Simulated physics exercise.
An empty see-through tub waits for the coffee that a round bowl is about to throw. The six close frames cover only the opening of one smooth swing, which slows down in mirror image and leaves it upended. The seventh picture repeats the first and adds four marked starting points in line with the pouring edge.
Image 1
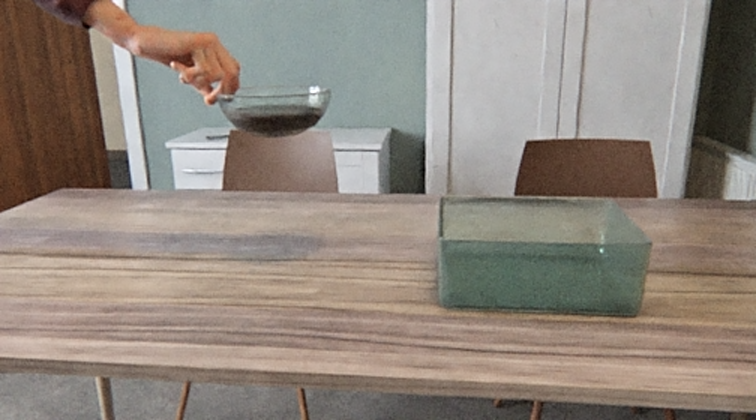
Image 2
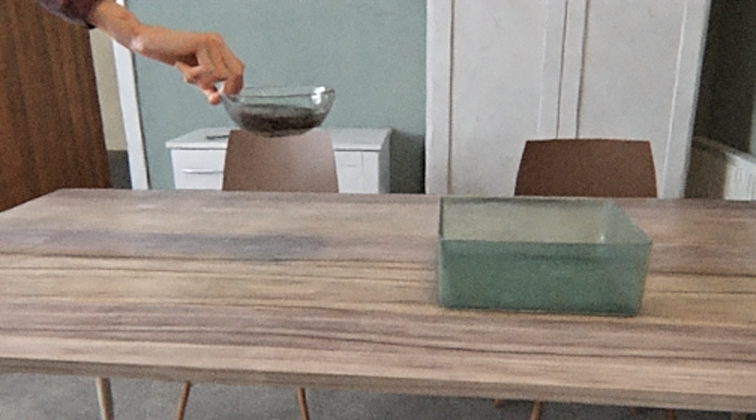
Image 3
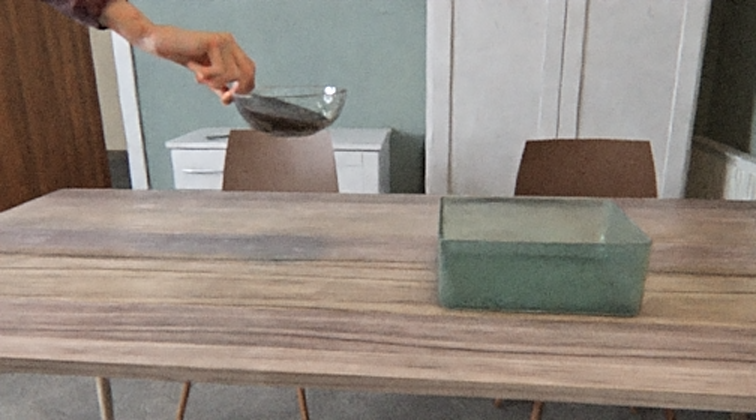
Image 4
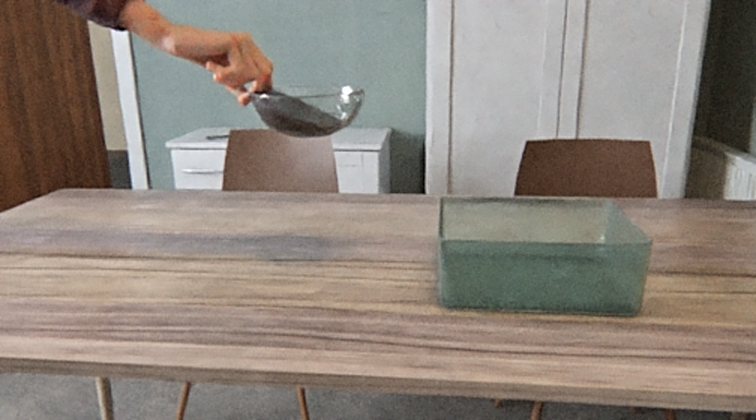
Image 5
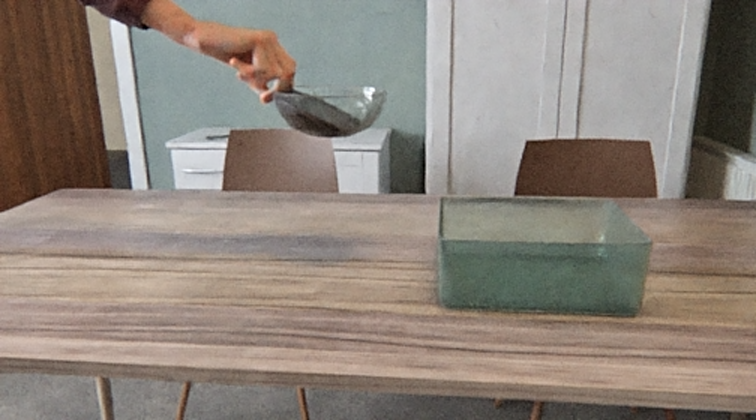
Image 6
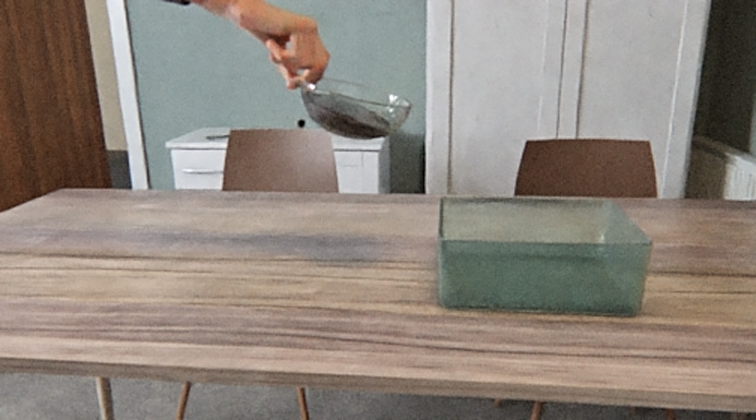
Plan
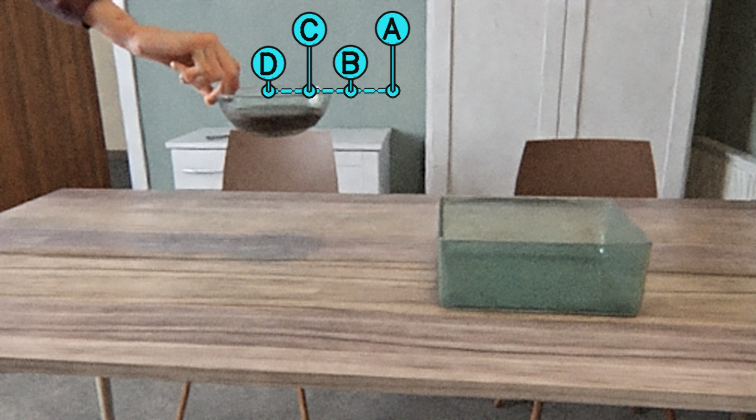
A hand carrying a round glass bowl of dark coffee rightward above a wooden table, then tilting it slightly, near an empty see-through tub.
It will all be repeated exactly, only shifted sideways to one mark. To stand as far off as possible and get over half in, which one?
Place D.
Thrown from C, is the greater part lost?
No.
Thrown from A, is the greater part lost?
No, that is safe.
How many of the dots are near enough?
All of the four.
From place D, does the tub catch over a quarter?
Yes, it does.
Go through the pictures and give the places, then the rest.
Upright, lip at (327, 90); tub from (439, 305) to (640, 313); nothing has left yet, in the first frame.
Upright, lip at (332, 90); nothing has left yet, in the second frame.
Upright, lip at (344, 90); nothing has left yet, in the third frame.
Upright, lip at (362, 90); coffee is over the rim, down to (264, 91), in the fourth frame.
Upright, lip at (385, 92); nothing has left yet, in the fifth frame.
Tipped about 14°, lip at (411, 105); nothing has left yet, in the sixth frame.
On the marked copy, A at (392, 90); B at (350, 90); C at (309, 91); D at (268, 91).
With A, about 81 % lands in the tub, 8 % falls short and 11 % goes beside or beyond.
With B, about 91 % lands in the tub, 7 % falls short.
With C, about 81 % lands in the tub, 5 % falls short and 13 % goes beside or beyond.
With D, about 70 % lands in the tub, 21 % falls short and 9 % goes beside or beyond.
